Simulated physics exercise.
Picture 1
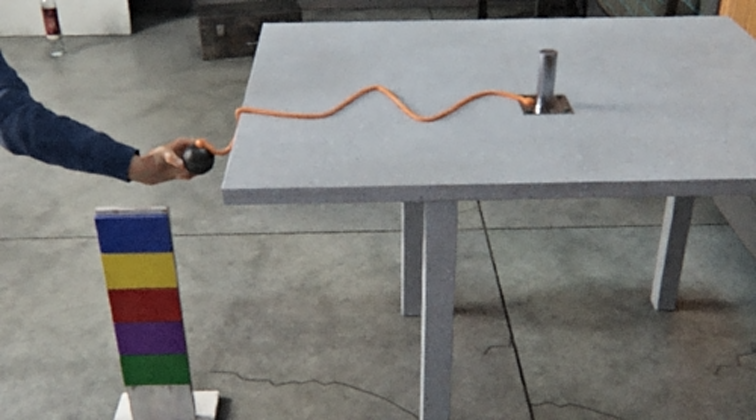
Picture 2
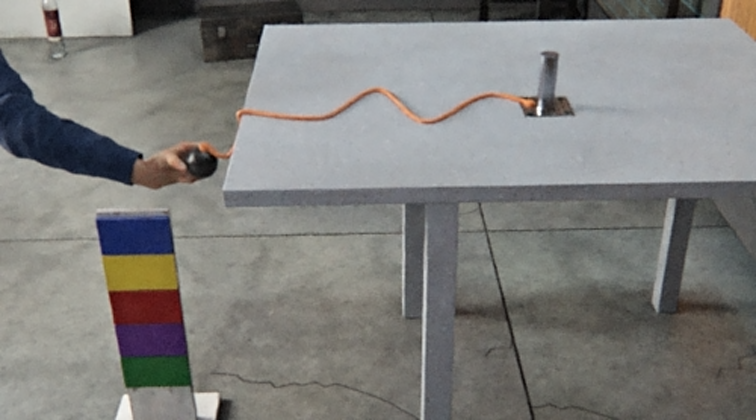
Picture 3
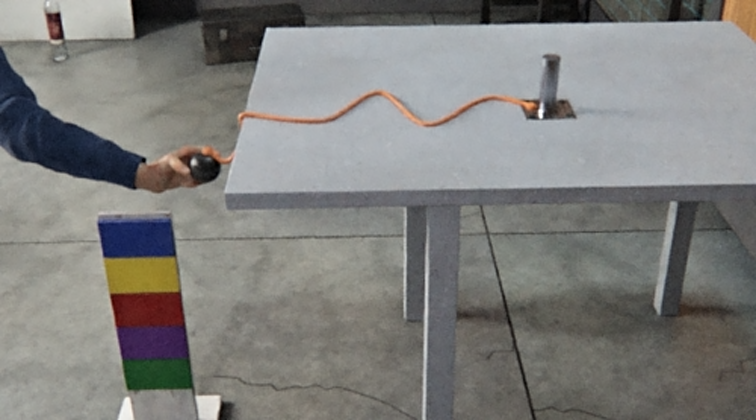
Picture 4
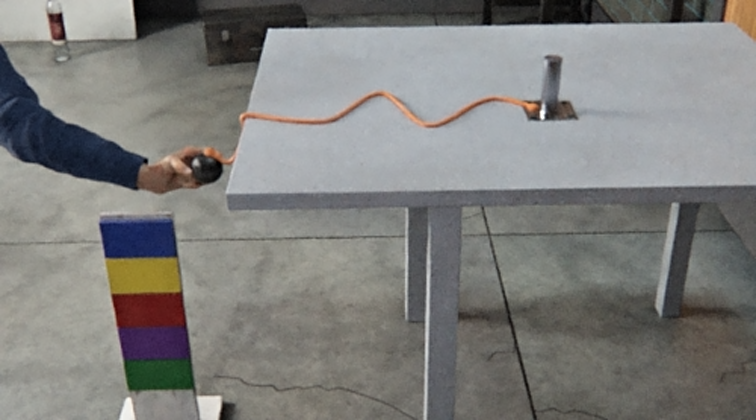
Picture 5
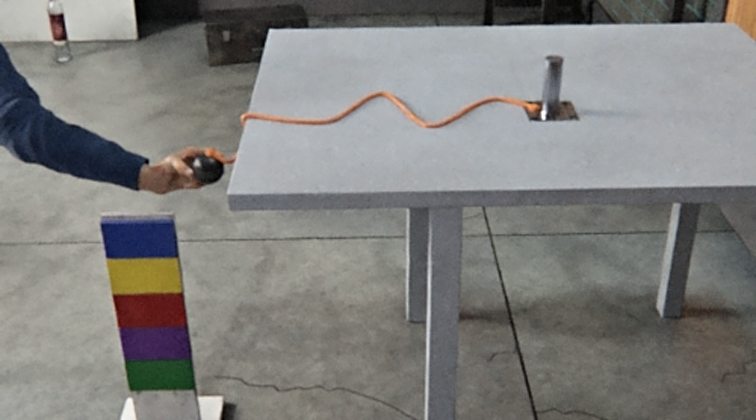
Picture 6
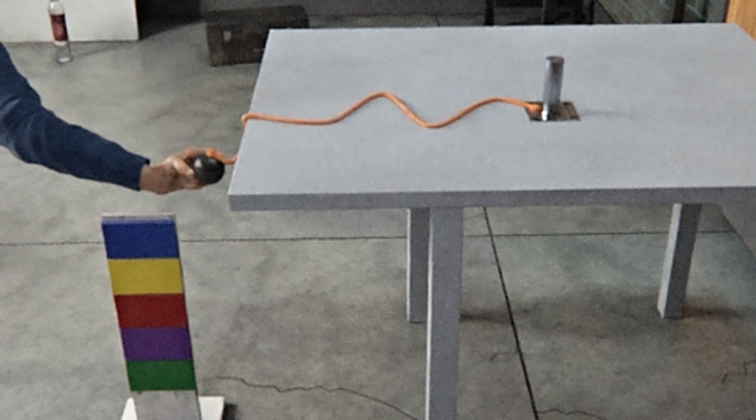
On a concrete floor, a hand holds a black ball beside a gray table, above a board of coloured bands, while an orange cord lies in waves across the tabletop to a metal post; almost nothing moves.
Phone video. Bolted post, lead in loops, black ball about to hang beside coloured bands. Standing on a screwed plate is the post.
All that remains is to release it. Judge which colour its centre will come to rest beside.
Its centre comes to rest beside red.
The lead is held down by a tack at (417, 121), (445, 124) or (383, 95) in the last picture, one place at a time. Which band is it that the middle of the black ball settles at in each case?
First try yellow, second yellow, third blue.
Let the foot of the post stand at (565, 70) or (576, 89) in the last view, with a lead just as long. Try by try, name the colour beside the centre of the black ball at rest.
Answer, in order: Yellow, yellow.
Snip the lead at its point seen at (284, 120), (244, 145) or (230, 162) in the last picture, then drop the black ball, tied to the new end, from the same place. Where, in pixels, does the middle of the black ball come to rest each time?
In that order: (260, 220), (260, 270) and (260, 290).
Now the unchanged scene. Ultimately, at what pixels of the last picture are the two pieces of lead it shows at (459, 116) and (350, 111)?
The first moves to (428, 112), the second to (248, 131).
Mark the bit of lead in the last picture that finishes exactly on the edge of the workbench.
Pixel (357, 106) or thereabouts.
Soon after, ball near (232, 268); level with yellow.
Then, ball near (283, 309); level with red.
Further on, ball near (256, 311); level with red.
At rest, ball near (263, 311); level with red. At red.
